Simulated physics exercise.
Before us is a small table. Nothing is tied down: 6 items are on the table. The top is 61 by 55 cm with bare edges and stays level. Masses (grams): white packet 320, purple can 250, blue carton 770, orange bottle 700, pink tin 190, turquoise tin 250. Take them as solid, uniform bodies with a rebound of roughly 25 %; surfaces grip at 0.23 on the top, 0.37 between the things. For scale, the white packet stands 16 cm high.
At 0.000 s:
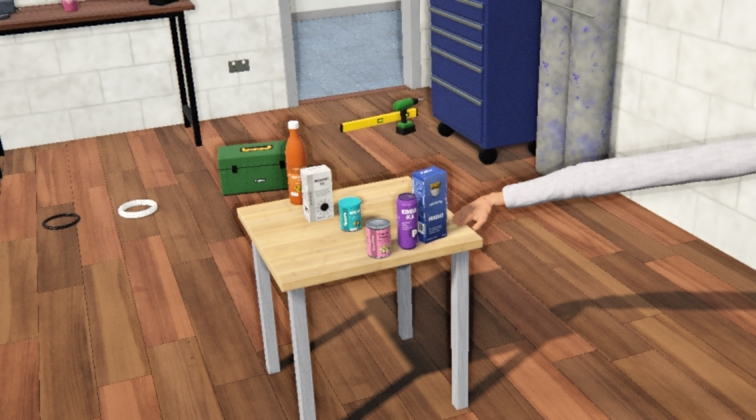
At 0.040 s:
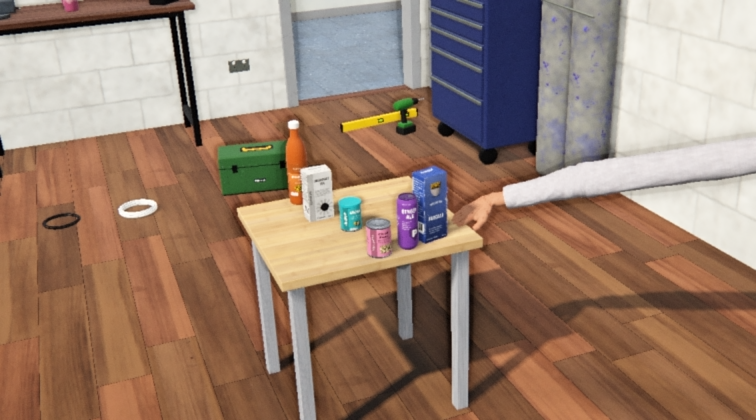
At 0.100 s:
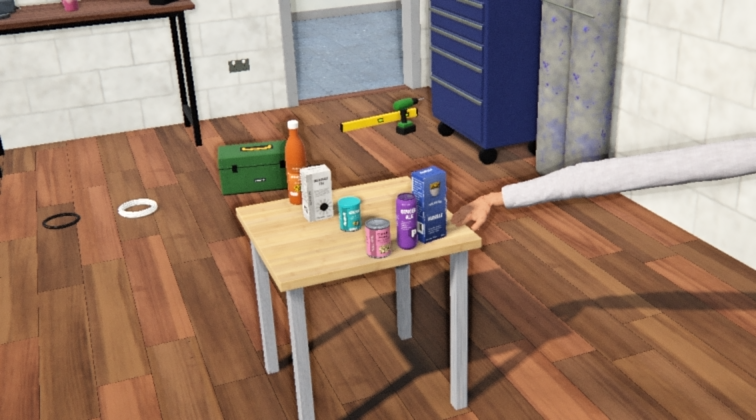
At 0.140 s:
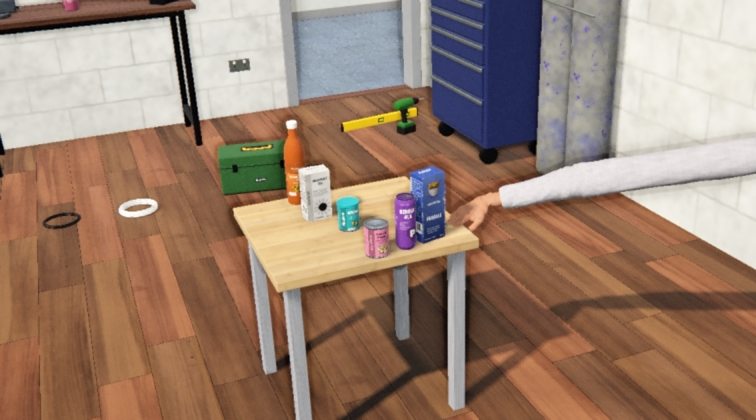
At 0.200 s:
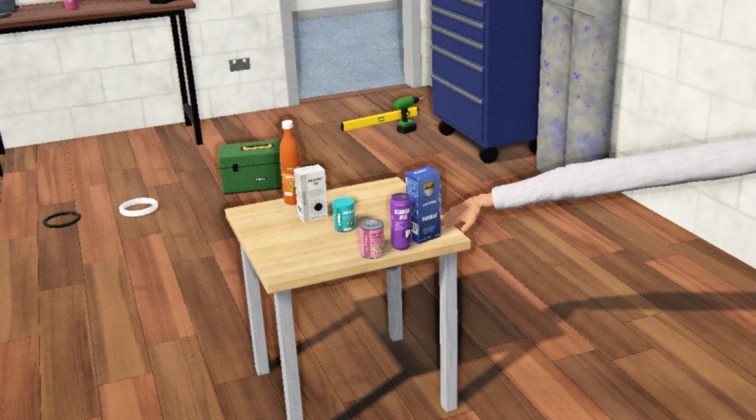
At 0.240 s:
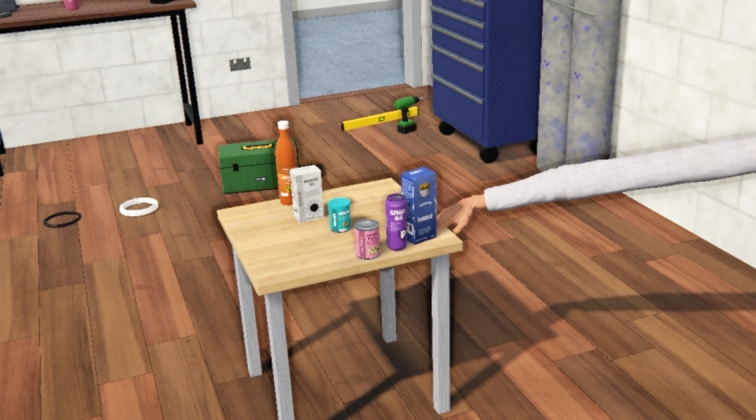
The video shows a hand at the right edge of a small wooden table holding cartons, tins, a can and an orange bottle; the table slides slightly left, carrying the upright items with it, as the arm extends leftward.
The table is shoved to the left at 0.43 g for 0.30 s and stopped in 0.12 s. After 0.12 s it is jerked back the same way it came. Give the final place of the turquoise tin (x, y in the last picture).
Look near (303, 223).
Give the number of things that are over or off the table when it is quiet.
1 of them.
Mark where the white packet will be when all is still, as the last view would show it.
At about (271, 201).
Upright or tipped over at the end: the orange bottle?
The orange bottle falls over.
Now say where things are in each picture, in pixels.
In the first frame, turquoise tin (350, 215); white packet (317, 194).
In the second frame, blue carton (430, 205); orange bottle (297, 163).
In the third frame, pink tin (378, 238); white packet (317, 193).
In the fourth frame, table along by 1 cm; purple can (406, 222); blue carton (428, 205).
In the fifth frame, table along by 4 cm; orange bottle (291, 162) moved 2 cm; pink tin (372, 238) moved 2 cm.
In the sixth frame, table along by 7 cm; turquoise tin (340, 215) moved 3 cm; white packet (307, 194) moved 3 cm.
After 0.64 s, table along by 26 cm.
After 0.84 s, table along by 14 cm; turquoise tin moved 11 cm near (269, 229); blue carton moved 12 cm; pink tin moved 11 cm.
In the end (2.1 s), toppled on the table, orange bottle; not toppled but over 5 cm from the start, white packet, purple can, blue carton, pink tin and turquoise tin. At the end, from the last picture's camera, turquoise tin near (303, 223).
